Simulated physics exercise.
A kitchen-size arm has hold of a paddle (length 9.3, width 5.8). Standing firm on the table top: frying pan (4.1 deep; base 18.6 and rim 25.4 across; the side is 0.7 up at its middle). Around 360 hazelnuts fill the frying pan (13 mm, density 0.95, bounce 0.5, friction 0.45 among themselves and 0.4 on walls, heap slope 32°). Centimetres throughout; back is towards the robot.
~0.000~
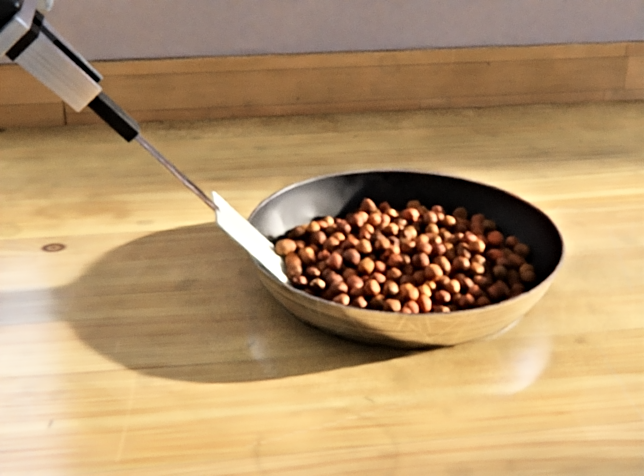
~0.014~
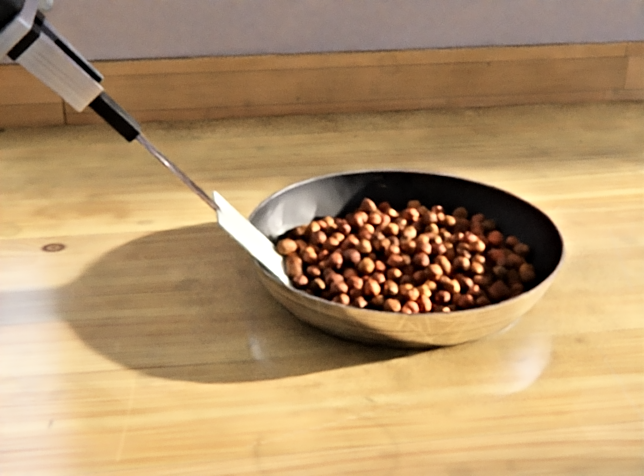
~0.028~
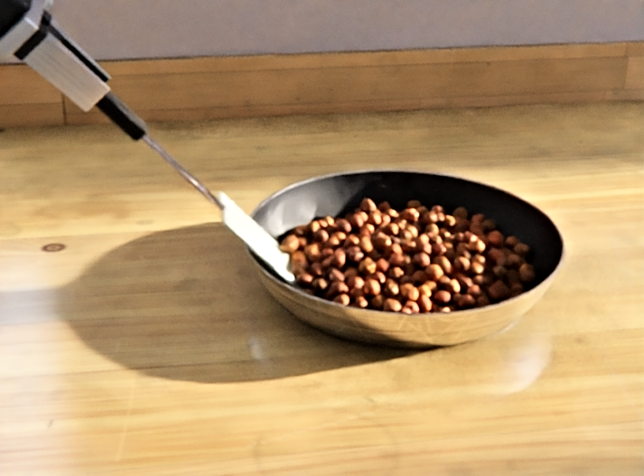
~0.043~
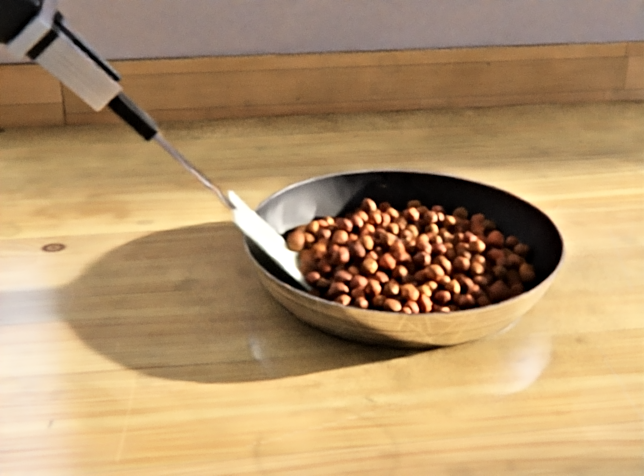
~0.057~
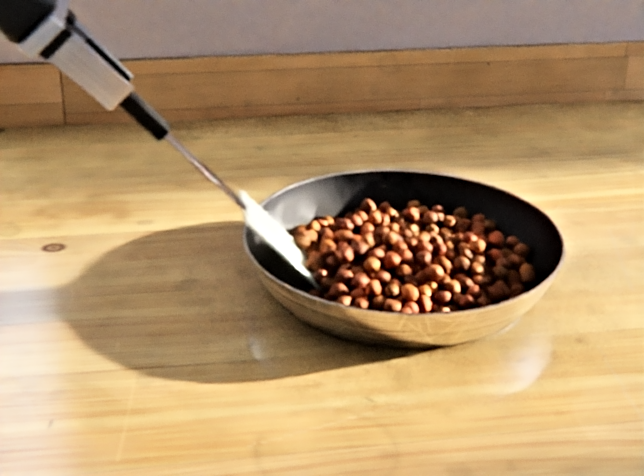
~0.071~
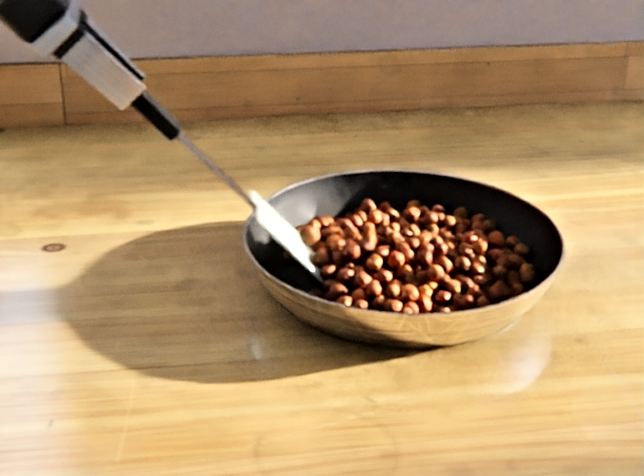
On a wooden table top, a robot arm slid a pale paddle slowly to the right, down inside the left edge of a frying pan, nudging the nearest hazelnuts a little while the pan stayed still.
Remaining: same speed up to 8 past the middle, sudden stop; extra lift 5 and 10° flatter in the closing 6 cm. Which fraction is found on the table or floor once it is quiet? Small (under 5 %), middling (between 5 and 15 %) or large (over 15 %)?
On the table or floor the share is middling, between 5 and 15 %.
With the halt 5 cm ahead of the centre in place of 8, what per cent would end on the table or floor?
It would be near 0 per cent.
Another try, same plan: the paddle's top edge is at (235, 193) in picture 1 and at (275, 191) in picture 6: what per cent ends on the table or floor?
About 5 per cent.
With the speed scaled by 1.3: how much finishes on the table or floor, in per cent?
About 15 per cent.
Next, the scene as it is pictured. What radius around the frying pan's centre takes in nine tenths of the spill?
Some 45 cm.
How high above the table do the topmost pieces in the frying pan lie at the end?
About 4.5 cm.
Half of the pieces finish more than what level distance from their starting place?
Some 2 cm.
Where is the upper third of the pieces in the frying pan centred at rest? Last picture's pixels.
Around (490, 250).
After 0.16 s, sloping 48°, highest piece 5 above the table; 357 in the frying pan.
After 0.24 s, sloping 44°, highest piece 7 above the table; 357 in the frying pan.
After 0.48 s, sloping 38°, highest piece 5 above the table; 330 in the frying pan, 26 on the table or floor, 1 on the blade or in flight.
After 1.53 s, sloping 38°, highest piece 4 above the table; 330 in the frying pan, 27 on the table or floor.
At rest, 330 in the frying pan, 27 on the table or floor. That is 8 % on the table or floor.
